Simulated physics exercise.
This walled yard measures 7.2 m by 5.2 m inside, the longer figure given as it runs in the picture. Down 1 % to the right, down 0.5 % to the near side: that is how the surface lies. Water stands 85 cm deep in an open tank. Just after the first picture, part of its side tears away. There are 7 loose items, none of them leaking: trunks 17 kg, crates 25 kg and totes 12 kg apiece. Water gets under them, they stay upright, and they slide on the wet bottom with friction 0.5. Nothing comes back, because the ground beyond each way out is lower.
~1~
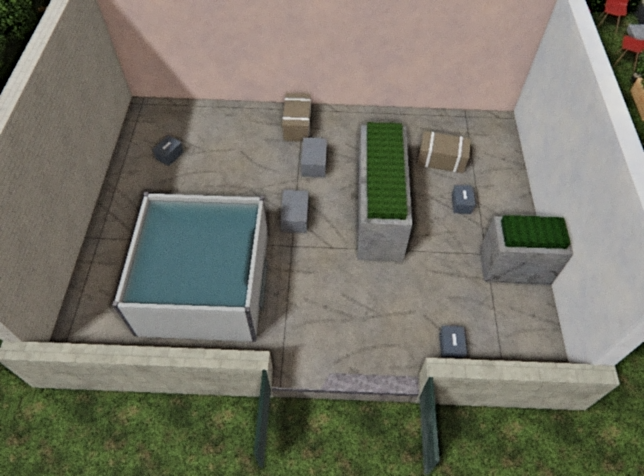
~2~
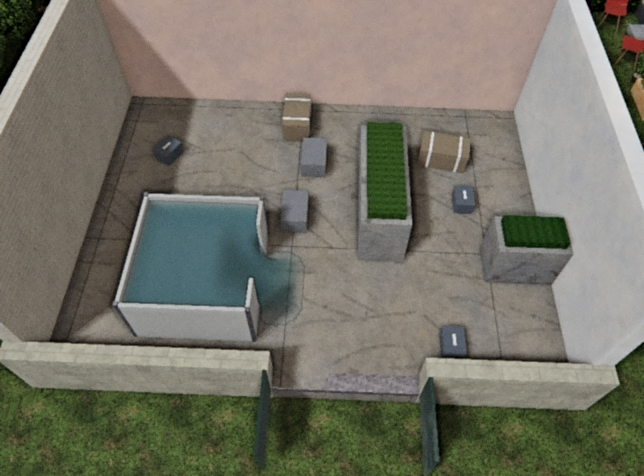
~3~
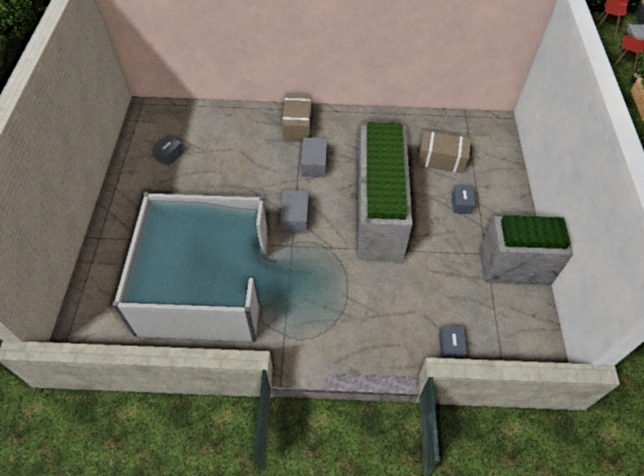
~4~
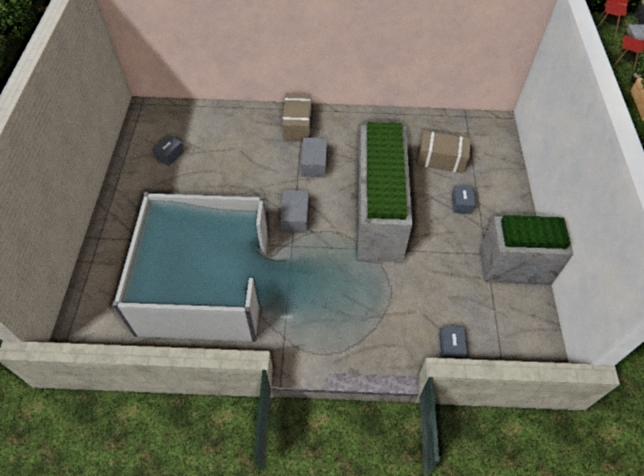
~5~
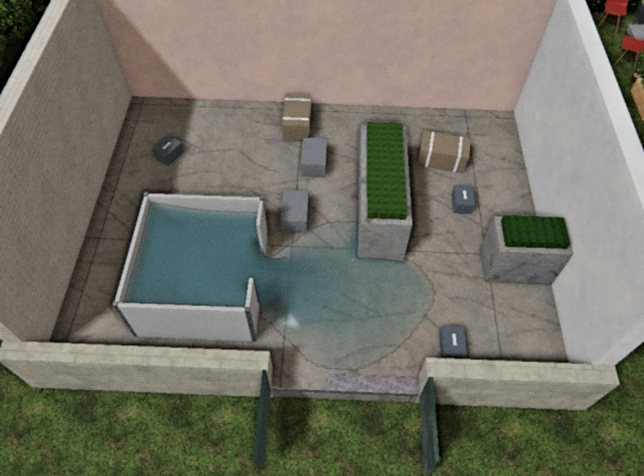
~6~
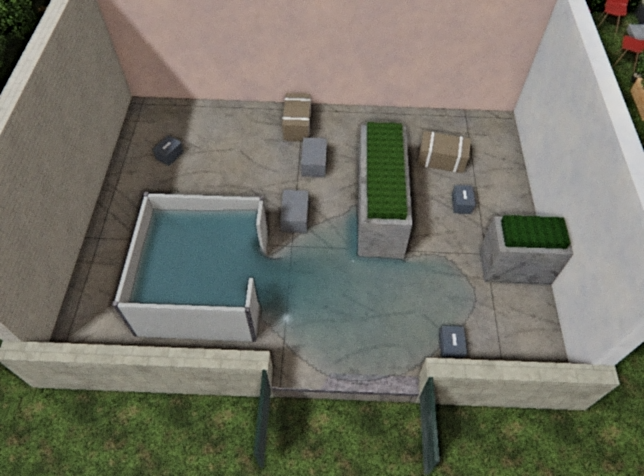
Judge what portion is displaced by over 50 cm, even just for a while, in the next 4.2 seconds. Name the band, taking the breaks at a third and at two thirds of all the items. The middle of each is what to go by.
The answer is the lowest band, under a third.
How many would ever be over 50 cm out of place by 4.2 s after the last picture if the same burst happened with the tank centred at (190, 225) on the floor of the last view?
So the tally would be 4.
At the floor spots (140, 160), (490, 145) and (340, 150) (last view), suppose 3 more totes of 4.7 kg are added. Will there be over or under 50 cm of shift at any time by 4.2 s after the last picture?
Result, in sequence: Below the mark / below the mark / above the mark.
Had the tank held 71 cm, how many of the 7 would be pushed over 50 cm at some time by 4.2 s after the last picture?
The answer would then be 1.
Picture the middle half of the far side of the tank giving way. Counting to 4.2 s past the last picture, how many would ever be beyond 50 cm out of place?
Result: 4 of them.
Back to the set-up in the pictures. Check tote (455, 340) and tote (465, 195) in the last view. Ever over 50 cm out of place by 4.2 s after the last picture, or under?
In turn: Over, short of it.
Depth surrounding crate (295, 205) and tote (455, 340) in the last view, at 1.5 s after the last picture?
I'd estimate 1 cm for the first and 47 cm for the second.
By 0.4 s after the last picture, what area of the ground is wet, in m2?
Some 11.5 m2 of it.
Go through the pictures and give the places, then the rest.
The first frame shows a trunk at (446, 144) rests on the ground; a crate at (294, 205), on the bottom; 2.7 m2 under water; 0 of 7 have shifted.
The second frame shows a trunk at (446, 144), on the bottom; a crate at (294, 205), on the bottom; water covers 3.4 m2; 0 of 7 have shifted.
The third frame shows a trunk at (446, 144), on the bottom; a crate at (294, 205), on the bottom; water covers 4.3 m2; 0 of 7 have shifted.
The fourth frame shows a trunk at (446, 144) rests on the ground; a crate at (294, 205) rests on the ground; water covers 5.5 m2; 0 of 7 have shifted.
The fifth frame shows a trunk at (446, 144), on the bottom; a crate at (294, 205) rests on the ground; 6.7 m2 under water; 0 of 7 have shifted.
The sixth frame shows a trunk at (446, 144) rests on the ground; a crate at (294, 205) rests on the ground; 8.1 m2 under water; 0 of 7 have shifted.
Then, 0.4 s after the last picture 0 of 7 are over 50 cm from their spots; 0 afloat.
Then, 1.5 s after the last picture 1 of 7 are over 50 cm from their spots; 1 afloat.
Then, 2.8 s after the last picture 1 of 7 are over 50 cm from their spots; 1 afloat.
Then, 4.2 s after the last picture 1 of 7 are over 50 cm from their spots, and 1 have been at some point; 1 afloat.
